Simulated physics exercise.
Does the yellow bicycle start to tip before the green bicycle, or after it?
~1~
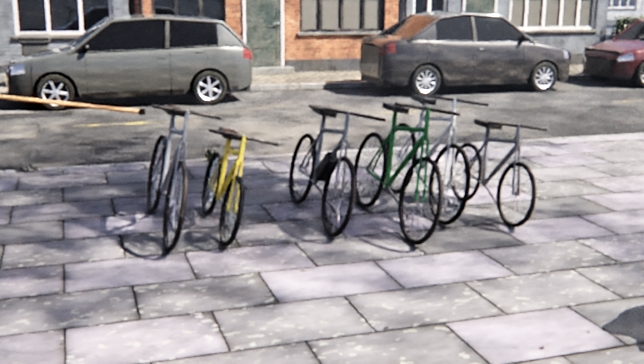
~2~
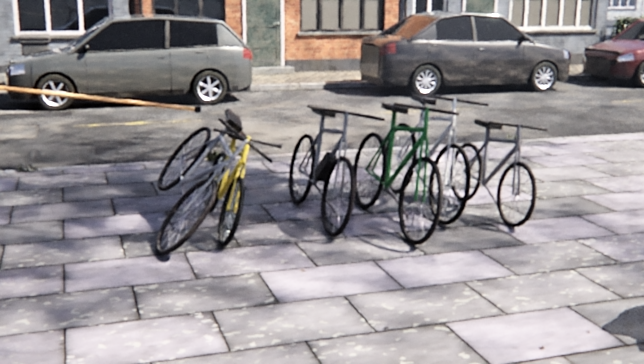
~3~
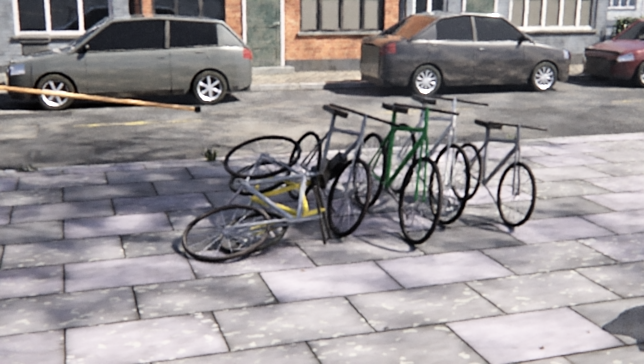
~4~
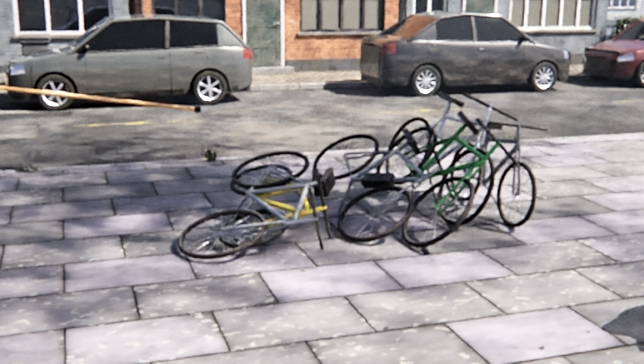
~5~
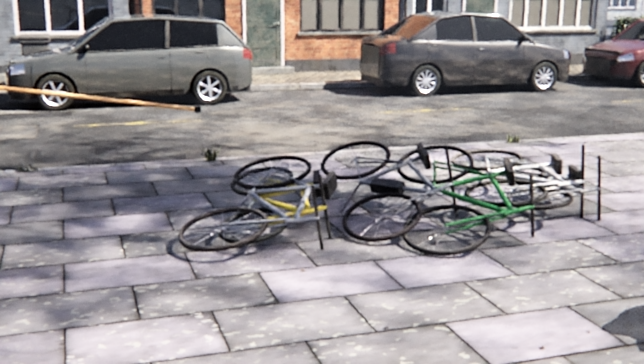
The yellow bicycle starts to tip before the green one. The green bicycle is still upright when the yellow one is already well over.
